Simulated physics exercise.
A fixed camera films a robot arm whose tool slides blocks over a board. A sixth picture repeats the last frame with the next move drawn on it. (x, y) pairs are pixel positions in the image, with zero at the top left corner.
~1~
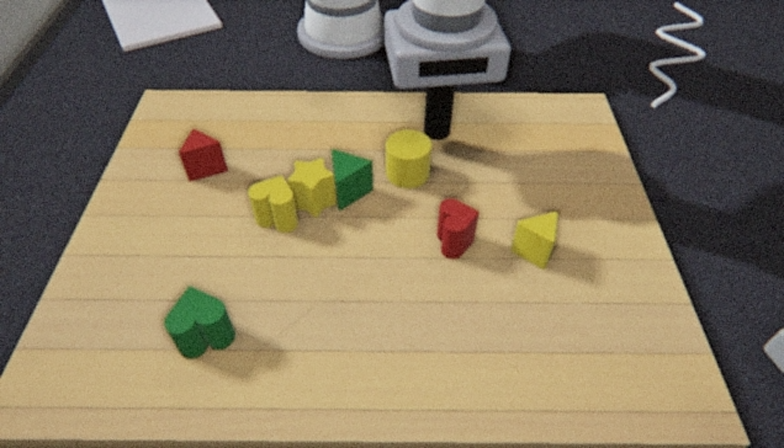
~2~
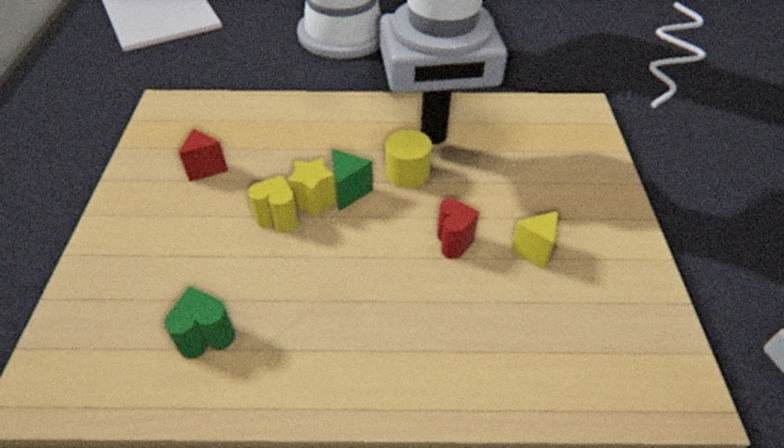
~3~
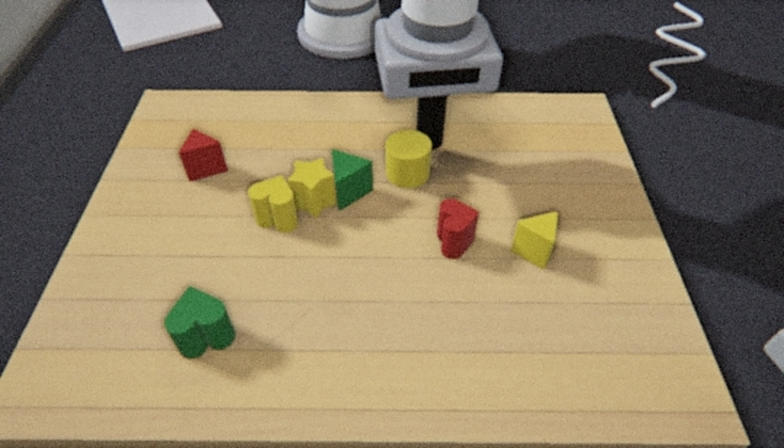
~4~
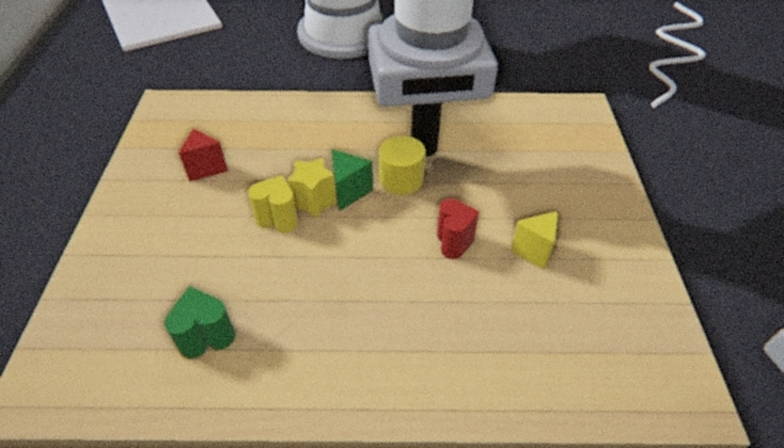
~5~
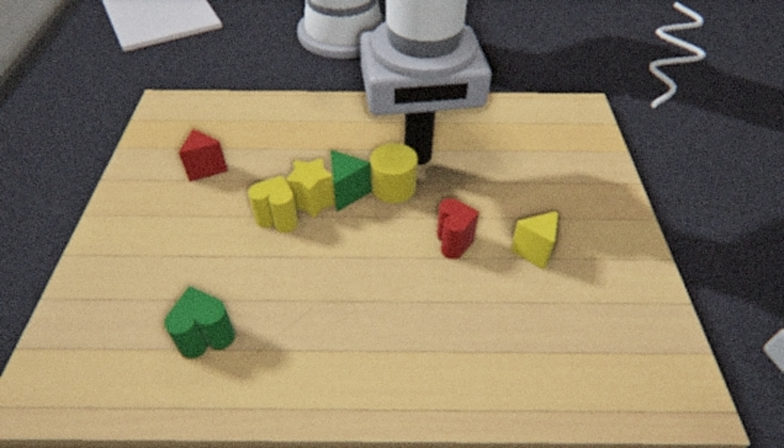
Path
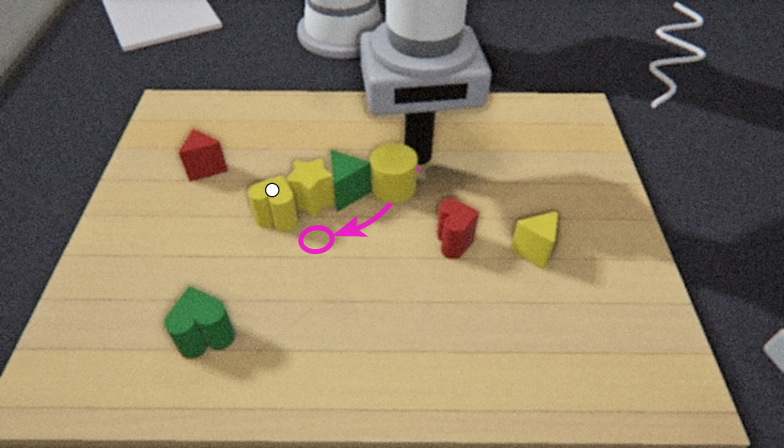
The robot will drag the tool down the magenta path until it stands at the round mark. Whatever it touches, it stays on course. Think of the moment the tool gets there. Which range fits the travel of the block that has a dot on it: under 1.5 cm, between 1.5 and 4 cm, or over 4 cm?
Shift of 1.5 to 4 cm.
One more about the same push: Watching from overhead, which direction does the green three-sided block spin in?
Overhead view: Clockwise.
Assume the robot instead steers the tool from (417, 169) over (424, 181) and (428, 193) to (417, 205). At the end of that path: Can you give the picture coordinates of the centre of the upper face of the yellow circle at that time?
(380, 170)
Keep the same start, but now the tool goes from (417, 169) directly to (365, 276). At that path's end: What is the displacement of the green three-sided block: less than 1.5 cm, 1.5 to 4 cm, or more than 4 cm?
By the end of the path, it will have gone past 4 cm.
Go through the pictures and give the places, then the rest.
In the first frame, tool's lower end (437, 132); yellow heart-shaped block (272, 190); yellow star-shaped block (310, 172); green three-sided block (347, 163); yellow circle (409, 144).
In the second frame, tool (434, 136); blocks still.
In the third frame, tool (429, 142); blocks still.
In the fourth frame, tool (424, 149); yellow circle (402, 150).
In the fifth frame, tool (418, 157); yellow heart-shaped block (272, 190); yellow star-shaped block (309, 172); green three-sided block (345, 164); yellow circle (394, 158).
Drawn move, from (417, 169) by way of (395, 197) and (364, 225) to (317, 239); the dot is on the yellow heart-shaped block.
The first path, step by step. One third of the way, tool (395, 186); yellow heart-shaped block (260, 190), turned 10° anticlockwise; yellow star-shaped block (296, 174), turned 35° clockwise; green three-sided block (332, 187), turned 55° clockwise; yellow circle (374, 192).
Two thirds of the way, tool (363, 214); yellow heart-shaped block (260, 190), turned 10° anticlockwise; yellow star-shaped block (296, 174), turned 35° clockwise; green three-sided block (325, 197), turned 95° clockwise; yellow circle (348, 226).
At the end, tool (315, 228); yellow heart-shaped block (244, 187), turned 30° anticlockwise; yellow star-shaped block (293, 172), turned 55° clockwise; green three-sided block (285, 197), turned 115° clockwise; yellow circle (334, 239).
